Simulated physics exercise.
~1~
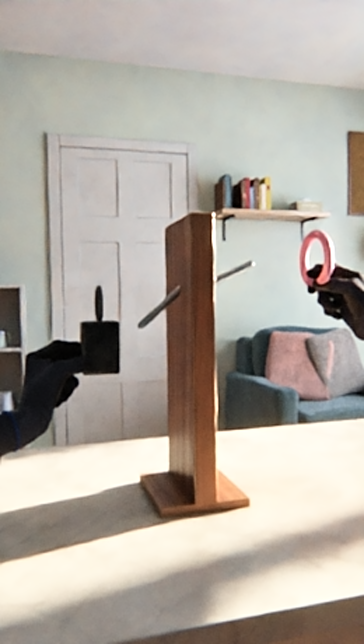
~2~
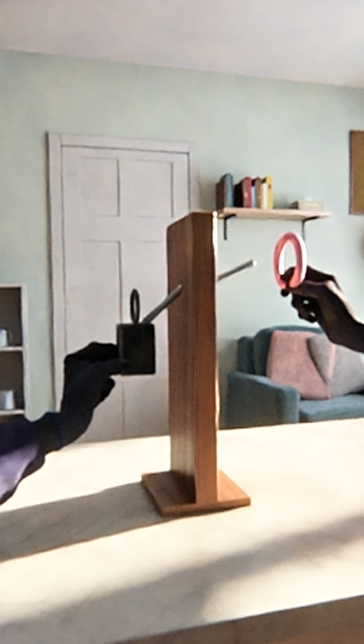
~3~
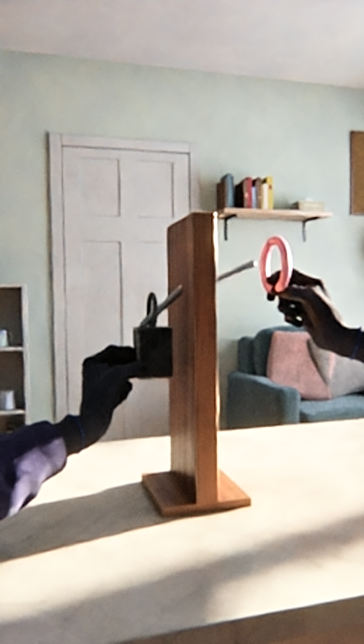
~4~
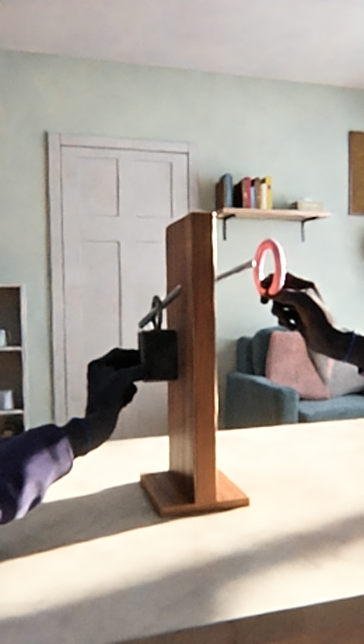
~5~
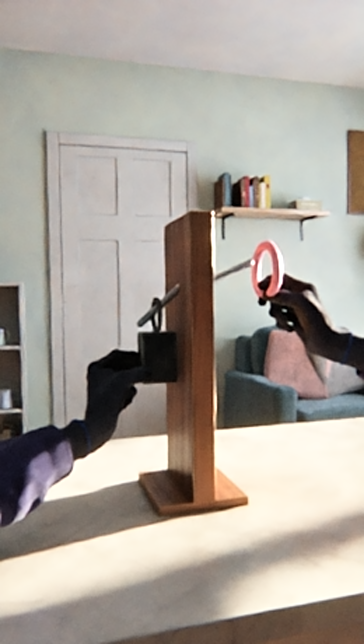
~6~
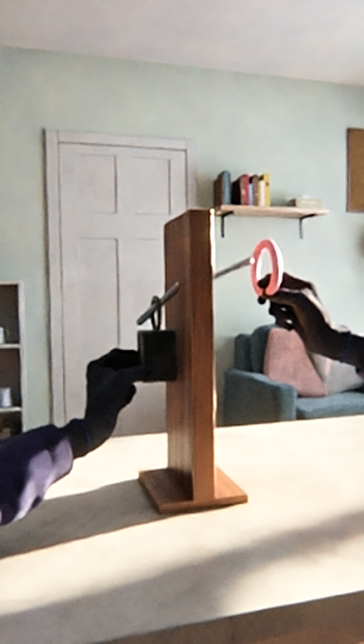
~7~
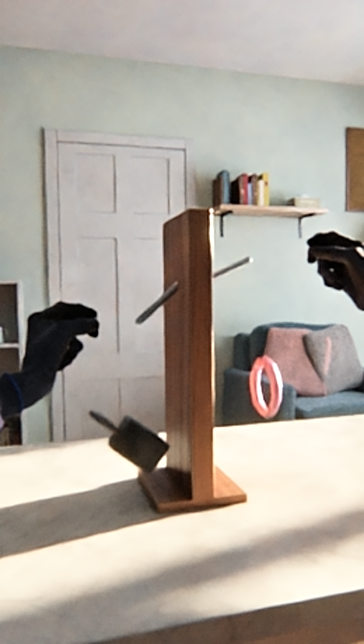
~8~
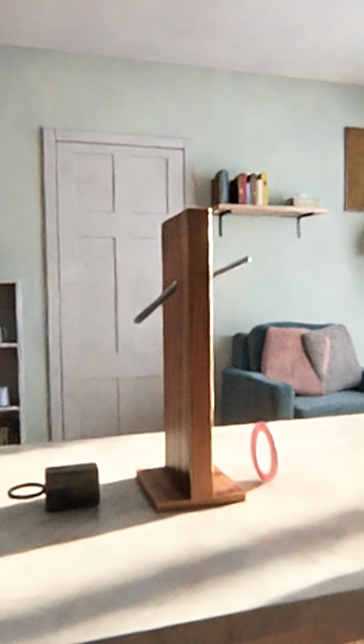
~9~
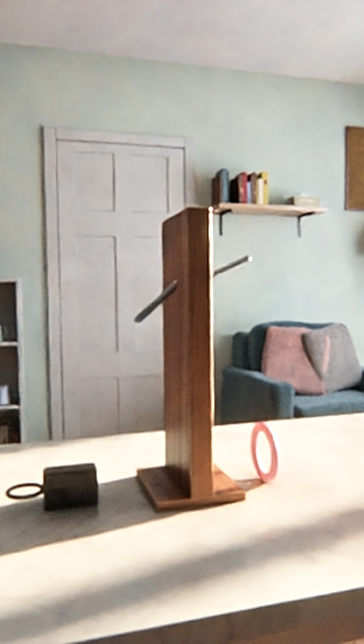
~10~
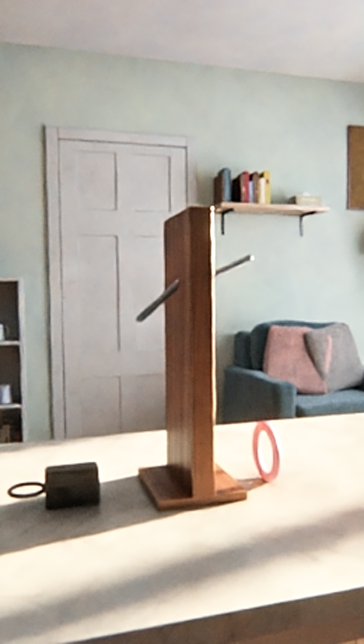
A pink ring of tape in a hand on the right and a black pouch with a loop, held on the left, move inward toward a wooden stand with a slanted metal peg on each side. The pouch comes up beside the left peg and the tape reaches the tip of the right one, and both hands pause there. Then the hands let go and draw back, and both things fall, the pouch tipping over as it drops. The pouch ends up on its side on the table at left, its loop pointing outward, while the tape stands on edge right of the stand, leaving both pegs empty.
